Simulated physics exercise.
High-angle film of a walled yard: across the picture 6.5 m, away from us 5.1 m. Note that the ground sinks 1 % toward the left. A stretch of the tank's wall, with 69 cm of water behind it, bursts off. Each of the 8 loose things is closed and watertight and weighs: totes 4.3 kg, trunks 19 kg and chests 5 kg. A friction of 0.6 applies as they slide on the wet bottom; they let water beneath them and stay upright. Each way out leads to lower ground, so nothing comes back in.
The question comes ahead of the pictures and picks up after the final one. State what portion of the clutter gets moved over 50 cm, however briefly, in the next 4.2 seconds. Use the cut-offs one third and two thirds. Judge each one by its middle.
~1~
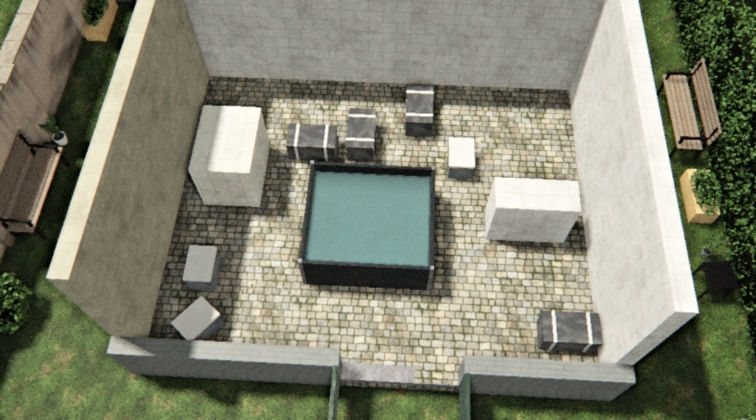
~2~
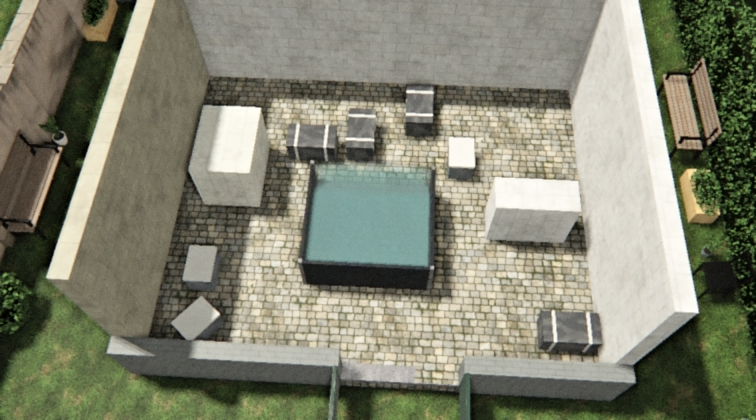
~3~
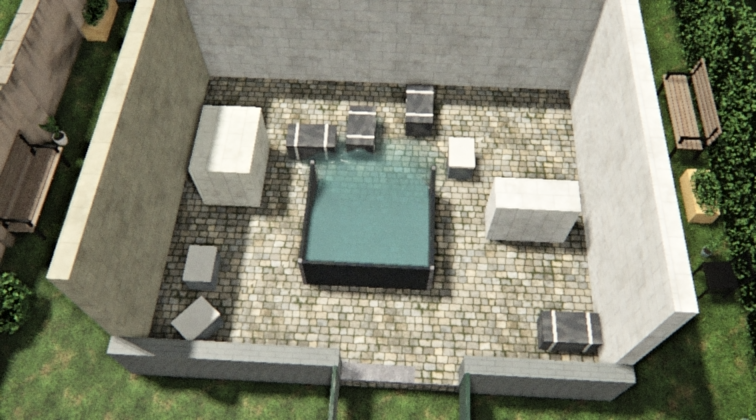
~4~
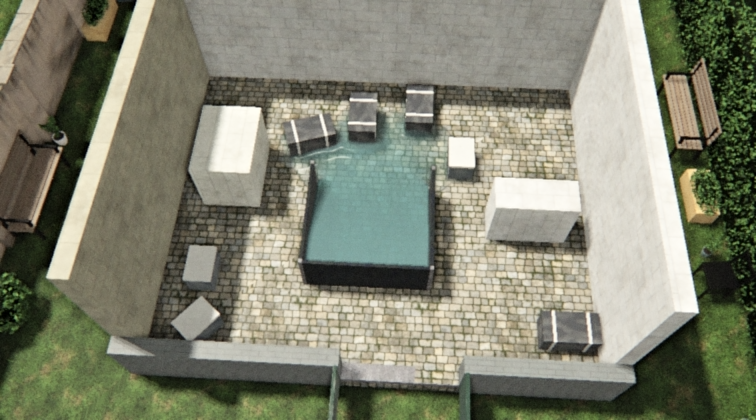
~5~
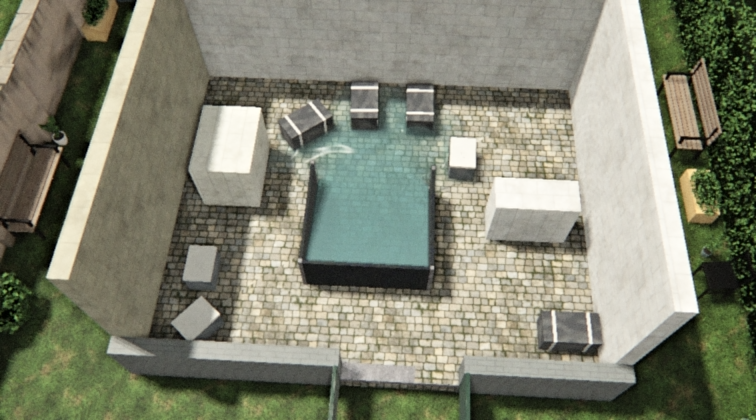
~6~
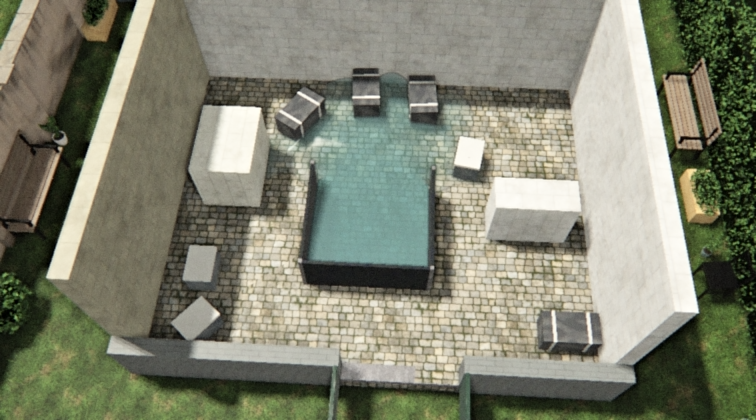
Two thirds or more.
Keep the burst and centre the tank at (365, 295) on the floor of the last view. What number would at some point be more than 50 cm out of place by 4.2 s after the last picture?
Then the count would be 7.
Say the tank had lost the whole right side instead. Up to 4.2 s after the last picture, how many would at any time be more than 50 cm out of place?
The answer then is 3.
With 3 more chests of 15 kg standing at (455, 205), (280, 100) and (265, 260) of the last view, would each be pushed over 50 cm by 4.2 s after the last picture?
Order as given: Stays inside it, goes farther, stays inside it.
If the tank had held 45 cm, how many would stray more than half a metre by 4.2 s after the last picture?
You'd get 3 in that case.
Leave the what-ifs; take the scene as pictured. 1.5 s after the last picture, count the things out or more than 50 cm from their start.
I count 3 of them.
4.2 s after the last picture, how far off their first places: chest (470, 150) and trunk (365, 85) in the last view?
Going in order, that's 40 cm for one and 120 cm for the other.
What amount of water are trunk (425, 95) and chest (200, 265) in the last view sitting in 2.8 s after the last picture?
First about 12 cm, second about 3 cm.
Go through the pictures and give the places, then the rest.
A trunk at (361, 128), on the bottom; a trunk at (312, 136), on the bottom; water covers 2.9 m2; 0 of 8 have shifted, in the first frame.
A trunk at (361, 128) rests on the ground; a trunk at (312, 136) rests on the ground; 3.9 m2 under water; 0 of 8 have shifted, in the second frame.
A trunk at (362, 125), on the bottom, 6 cm from its start; a trunk at (312, 135), on the bottom; water covers 4.9 m2; 1 of 8 have shifted, in the third frame.
A trunk at (363, 112), on the bottom, 30 cm from its start; a trunk at (309, 128) rests on the ground, 15 cm from its start; water covers 6.2 m2; 2 of 8 have shifted, in the fourth frame.
A trunk at (365, 99) rests on the ground, 56 cm from its start; a trunk at (305, 118) rests on the ground, 37 cm from its start; 7.8 m2 under water; 2 of 8 have shifted, in the fifth frame.
A trunk at (366, 86), on the bottom, 84 cm from its start; a trunk at (300, 108) rests on the ground, 61 cm from its start; 9.1 m2 under water; 4 of 8 have shifted, in the sixth frame.
Then, 0.4 s after the last picture 2 of 8 are over 50 cm from their spots; 2 afloat.
Then, 1.5 s after the last picture 3 of 8 are over 50 cm from their spots; 3 afloat.
Then, 2.8 s after the last picture 4 of 8 are over 50 cm from their spots; 4 afloat.
Then, 4.2 s after the last picture 6 of 8 are over 50 cm from their spots, and 7 have been at some point; 7 afloat.
